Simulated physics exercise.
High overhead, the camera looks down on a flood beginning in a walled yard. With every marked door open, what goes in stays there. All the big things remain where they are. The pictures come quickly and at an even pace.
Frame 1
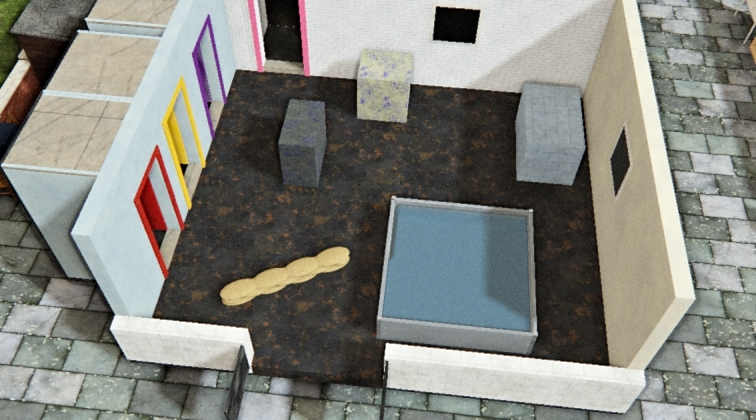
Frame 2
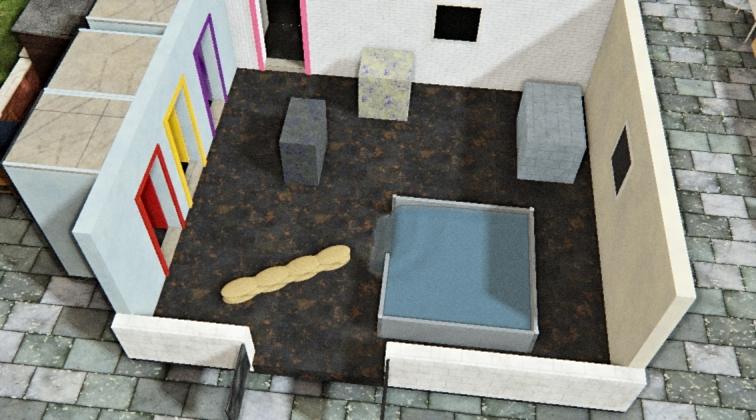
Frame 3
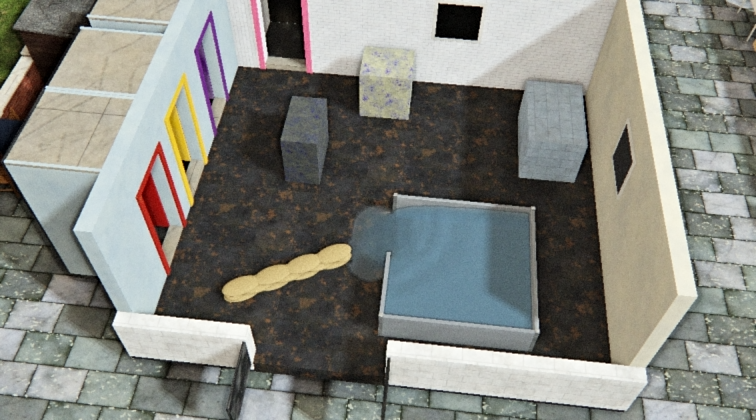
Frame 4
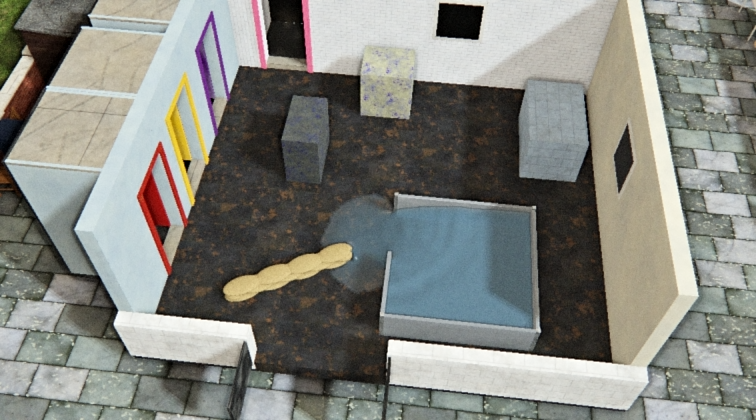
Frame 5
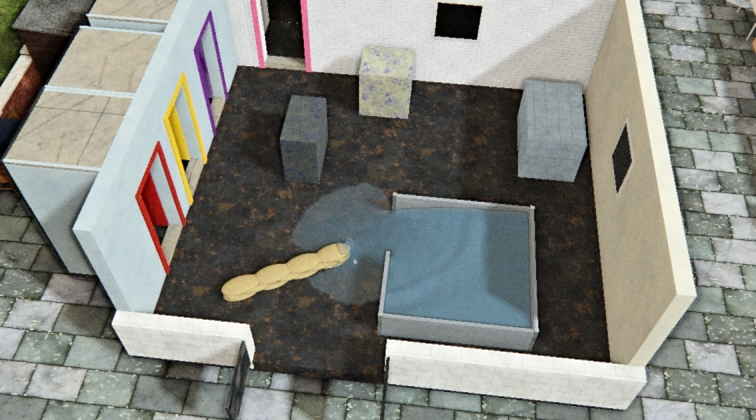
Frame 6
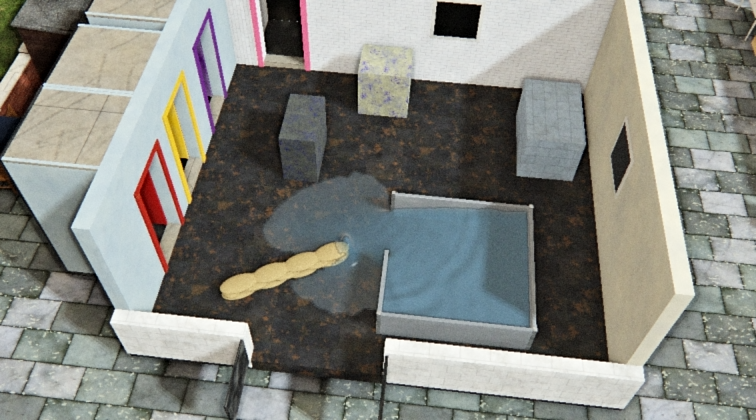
Water poured out through a gap in the left side of the square tank, ran left across the dark floor to the tan sandbags, and spread around their near end and behind them.
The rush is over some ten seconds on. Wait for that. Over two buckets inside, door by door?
Result: The purple door gets two buckets or less inside, the pink door gets two buckets or less inside, the red door gets more than two buckets inside, the yellow door gets more than two buckets inside.
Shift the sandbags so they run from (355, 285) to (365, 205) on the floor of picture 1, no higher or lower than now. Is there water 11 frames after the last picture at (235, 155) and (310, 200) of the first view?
Taking them as asked, I'd say spared and then drenched.
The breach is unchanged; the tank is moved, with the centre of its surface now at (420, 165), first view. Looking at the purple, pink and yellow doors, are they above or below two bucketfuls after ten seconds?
Taking the doors in order, the purple door crosses the line, the pink door crosses the line and the yellow door remains below.
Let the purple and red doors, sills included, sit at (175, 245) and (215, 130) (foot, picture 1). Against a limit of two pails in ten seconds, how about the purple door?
As I see it, purple door crosses the line.
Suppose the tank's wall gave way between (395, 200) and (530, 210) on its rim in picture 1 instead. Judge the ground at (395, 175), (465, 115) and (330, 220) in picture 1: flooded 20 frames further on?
So: Wetted, then wetted, then spared.
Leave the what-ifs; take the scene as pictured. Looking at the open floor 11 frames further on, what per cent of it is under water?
I'd put it at roughly 35 per cent.
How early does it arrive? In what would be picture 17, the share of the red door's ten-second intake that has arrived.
My estimate is close to 5 per cent.
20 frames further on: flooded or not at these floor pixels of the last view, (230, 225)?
That spot would be soaked.
A moment on, water covers 25 % of the floor; the purple door not reached, the pink door not reached, the red door not reached, the yellow door not reached.
Next, water covers 35 % of the floor; the purple door wet at the sill, nothing in, the pink door not reached, the red door under two buckets in, the yellow door under two buckets in.
Then, water covers 50 % of the floor; the purple door wet at the sill, nothing in, the pink door wet at the sill, nothing in, the red door over two buckets in, the yellow door over two buckets in.
Later, water covers 60 % of the floor; the purple door wet at the sill, nothing in, the pink door wet at the sill, nothing in, the red door far over two buckets in, the yellow door far over two buckets in.
In the end, water covers 80 % of the floor; the purple door under two buckets in, the pink door wet at the sill, nothing in, the red door far over two buckets in, the yellow door far over two buckets in.
